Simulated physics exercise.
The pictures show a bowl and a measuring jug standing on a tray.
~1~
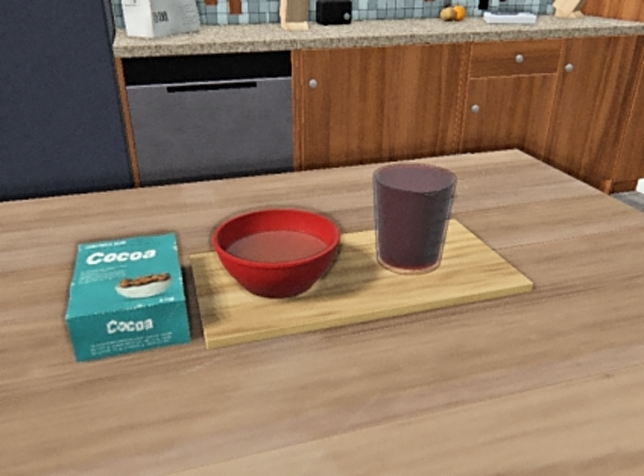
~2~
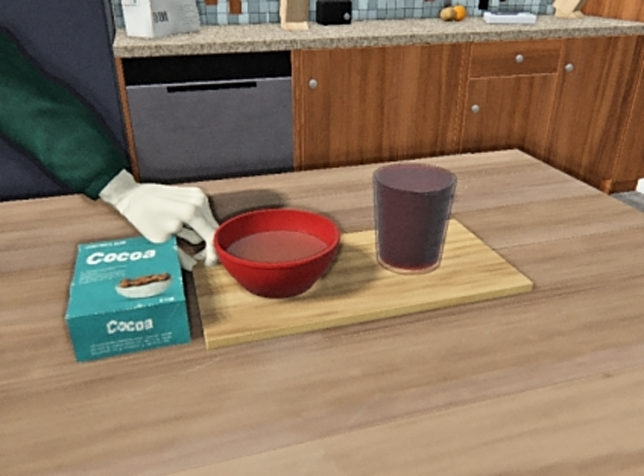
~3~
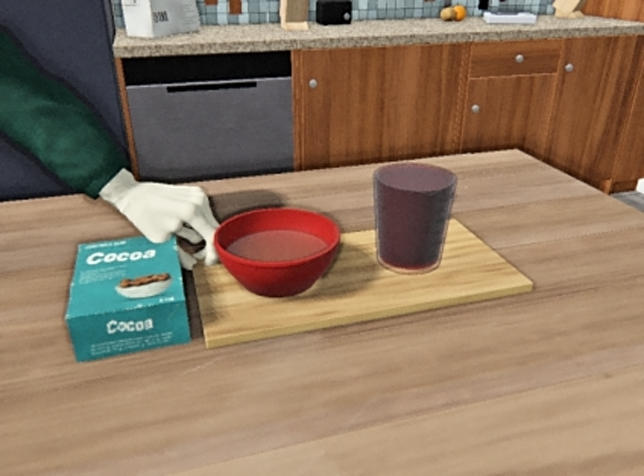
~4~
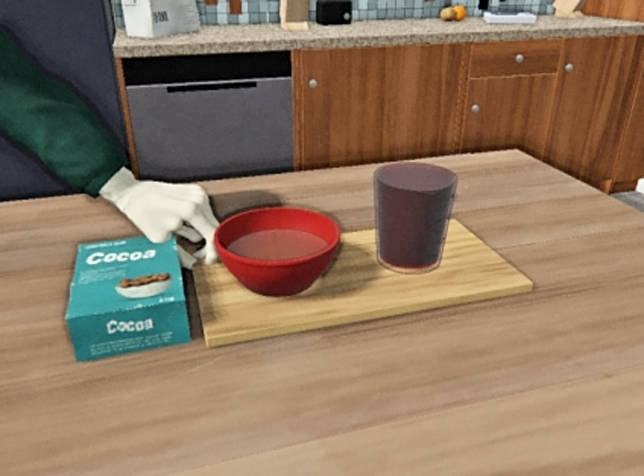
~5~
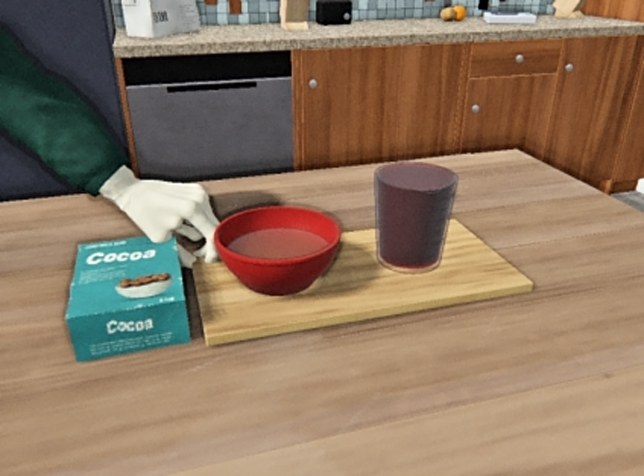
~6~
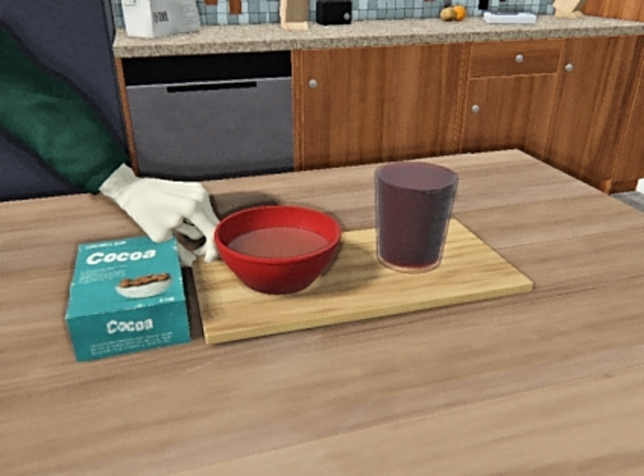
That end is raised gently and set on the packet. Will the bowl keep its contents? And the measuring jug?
The bowl stays dry outside; the measuring jug slops over.
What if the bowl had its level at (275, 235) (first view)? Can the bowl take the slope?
Verdict: Leaks.
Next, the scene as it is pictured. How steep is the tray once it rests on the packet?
Near 9 degrees.
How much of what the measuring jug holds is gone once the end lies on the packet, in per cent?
Near 4 in a hundred.
Next, the tray slopes by about 5°; bowl, its rim is dry; measuring jug, its rim is dry.
After that, the tray slopes by about 10°; bowl, its rim is dry; measuring jug, it has slopped over.
Finally, the tray slopes by about 9°, resting on the packet; bowl, its rim is dry; measuring jug, it has slopped over.
